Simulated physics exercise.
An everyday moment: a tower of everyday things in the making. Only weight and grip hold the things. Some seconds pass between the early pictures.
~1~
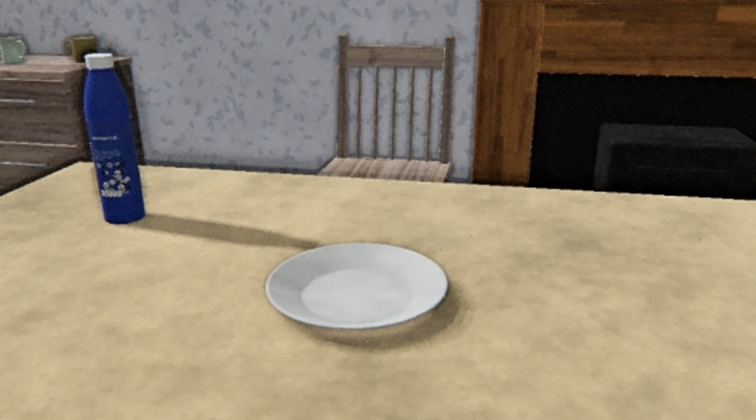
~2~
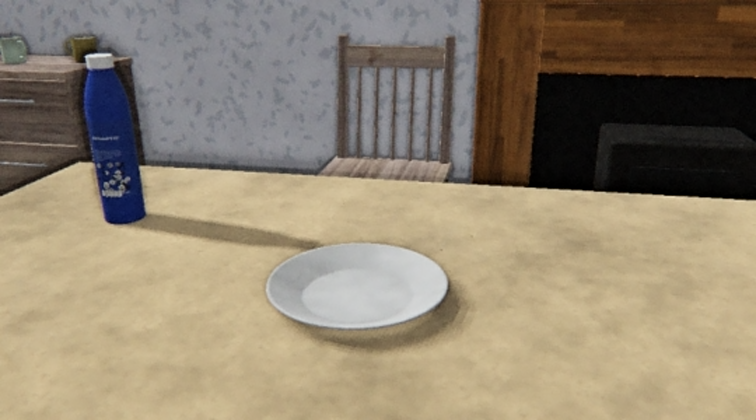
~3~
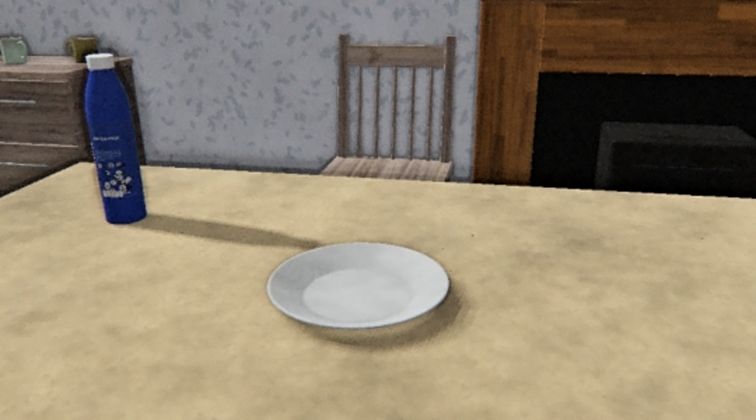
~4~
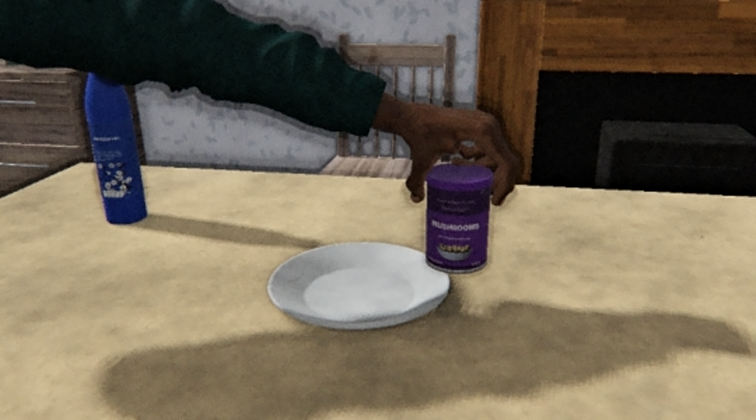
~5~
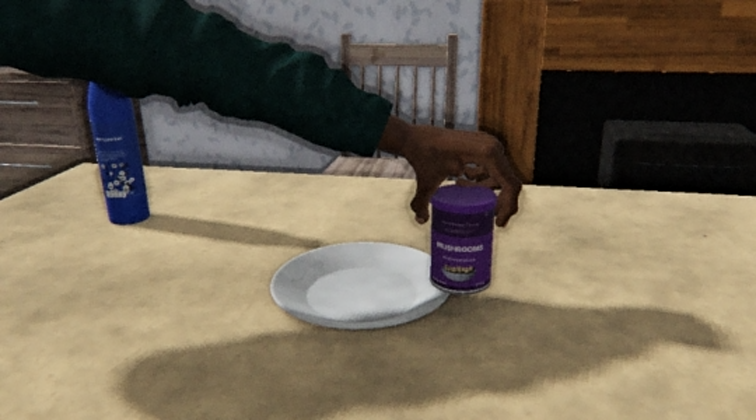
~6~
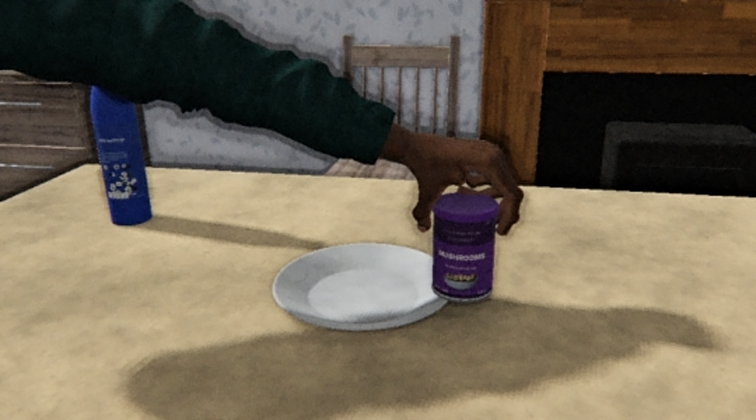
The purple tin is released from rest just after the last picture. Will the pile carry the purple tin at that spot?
It gives way.
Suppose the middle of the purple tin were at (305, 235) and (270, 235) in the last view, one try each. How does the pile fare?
First, it holds; second, it loses its balance.
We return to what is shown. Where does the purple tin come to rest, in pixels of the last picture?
Around (543, 291).
Then, 0.30 s on from there, purple tin turned 47° from how it was put near (502, 260).
Then, 0.40 s on from there, purple tin now fallen.
Then, 0.90 s on from there, nothing new.
Then, 2.30 s on from there, purple tin resting near (542, 289).
In the end, fallen, purple tin; the other 2 unmoved. At the end, from the last picture's camera, purple tin near (543, 291). The pile loses its balance.
